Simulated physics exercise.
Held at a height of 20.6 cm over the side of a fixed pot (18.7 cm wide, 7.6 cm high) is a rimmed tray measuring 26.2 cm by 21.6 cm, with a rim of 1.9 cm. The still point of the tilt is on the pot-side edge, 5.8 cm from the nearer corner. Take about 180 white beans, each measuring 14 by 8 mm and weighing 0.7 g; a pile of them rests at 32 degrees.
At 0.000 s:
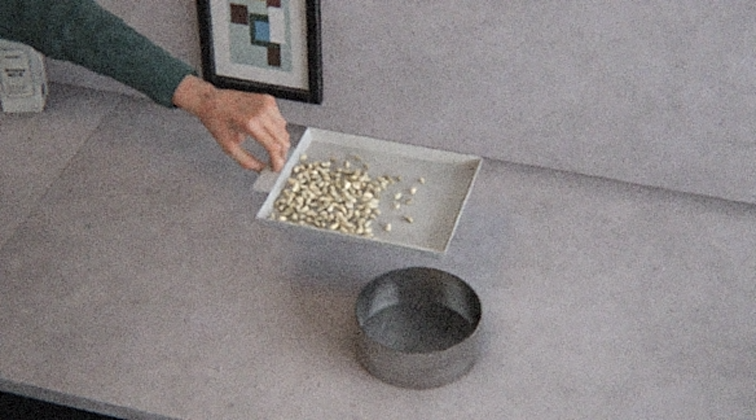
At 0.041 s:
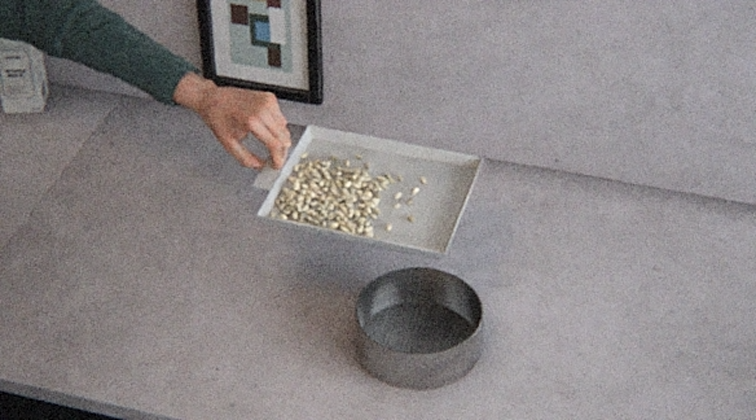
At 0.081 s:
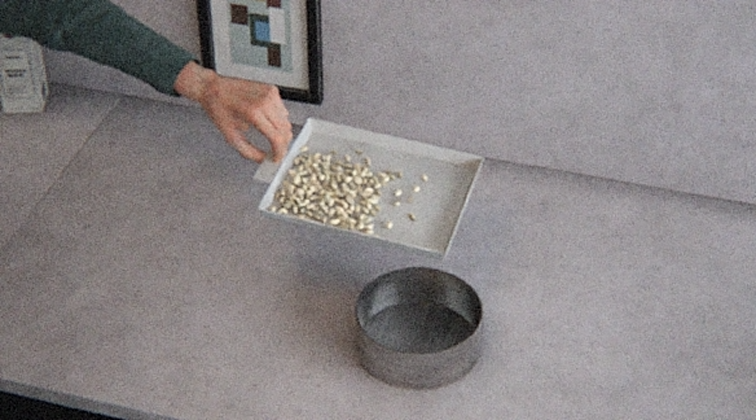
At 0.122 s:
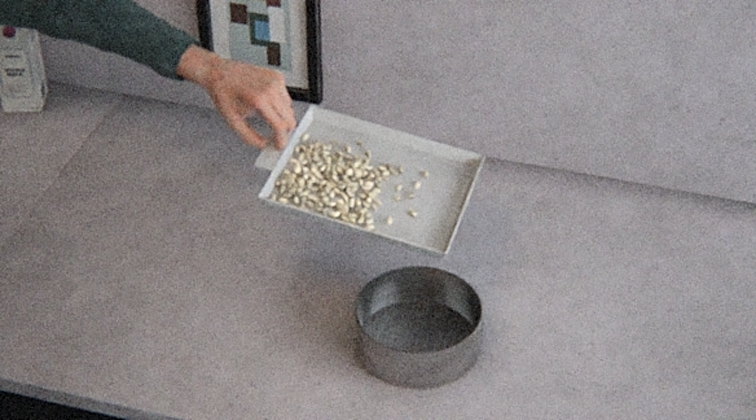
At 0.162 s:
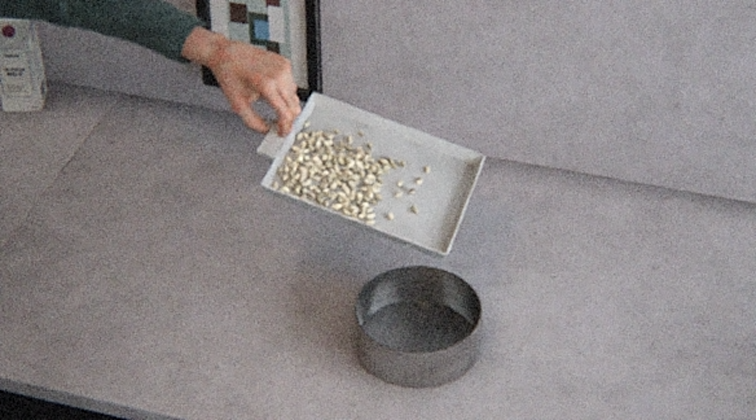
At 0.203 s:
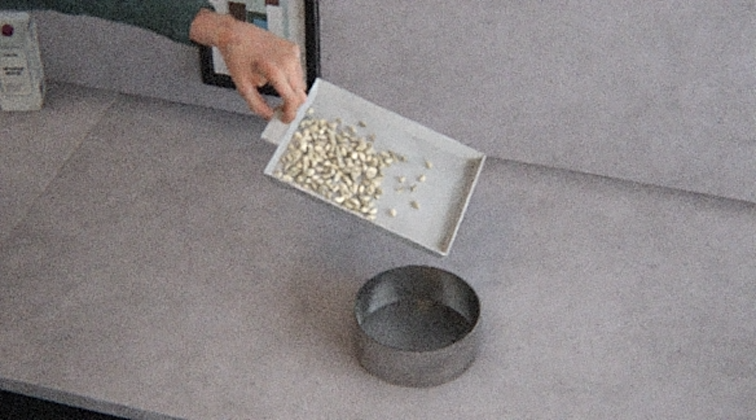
On a grey counter, a hand steadily tilts a white tray of beans above a pot.
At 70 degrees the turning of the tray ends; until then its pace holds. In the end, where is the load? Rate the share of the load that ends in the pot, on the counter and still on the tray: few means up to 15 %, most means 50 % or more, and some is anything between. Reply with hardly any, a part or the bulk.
Pot: Hardly any; counter: The bulk; tray: Hardly any.
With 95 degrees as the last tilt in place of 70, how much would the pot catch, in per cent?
In that case, near 10 percent.
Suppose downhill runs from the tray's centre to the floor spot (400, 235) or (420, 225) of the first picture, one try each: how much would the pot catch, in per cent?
First try: About 40 percent; second try: About 10 percent.
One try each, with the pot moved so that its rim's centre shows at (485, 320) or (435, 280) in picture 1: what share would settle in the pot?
Roughly 60 and 5 percent.
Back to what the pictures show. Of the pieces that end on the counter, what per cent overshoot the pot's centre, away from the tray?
Some 100 per cent of the spill lies beyond the centre.
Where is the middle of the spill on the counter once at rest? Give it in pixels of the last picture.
Around (570, 373).
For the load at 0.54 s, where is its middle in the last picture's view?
Look about (439, 198) in the last view.
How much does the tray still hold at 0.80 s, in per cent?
It's roughly 10 percent.
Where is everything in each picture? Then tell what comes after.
The first picture shows tray tilt 0 degrees, front corners at (263, 215) and (441, 248); middle of the pieces at (337, 198); pot at (419, 308).
The second picture shows tray tilt 1 degrees, front corners at (264, 213) and (442, 249); middle of the pieces at (337, 196).
The third picture shows tray tilt 4 degrees, front corners at (264, 206) and (442, 249), lowest corner right front; middle of the pieces at (338, 192).
The fourth picture shows tray tilt 8 degrees, front corners at (265, 195) and (443, 249), lowest corner right front; middle of the pieces at (338, 184).
The fifth picture shows tray tilt 14 degrees, front corners at (268, 183) and (443, 249), lowest corner right front; middle of the pieces at (340, 175).
The sixth picture shows tray tilt 19 degrees, front corners at (271, 171) and (443, 249), lowest corner right front; middle of the pieces at (342, 166); pot at (417, 307). Its pace works out near 135 degrees a second.
After 0.40 s, tilt 45 degrees; the tray holds 100 %, the pot 0 %.
Then, at 0.54 s, tilt 64 degrees; the tray holds 100 %, the pot 0 %.
After 0.80 s, tilt 70 degrees; the tray holds 10 %, the pot 0 %.
At rest (2.1 s), pot 5 %, counter 85 %, tray 5 %.
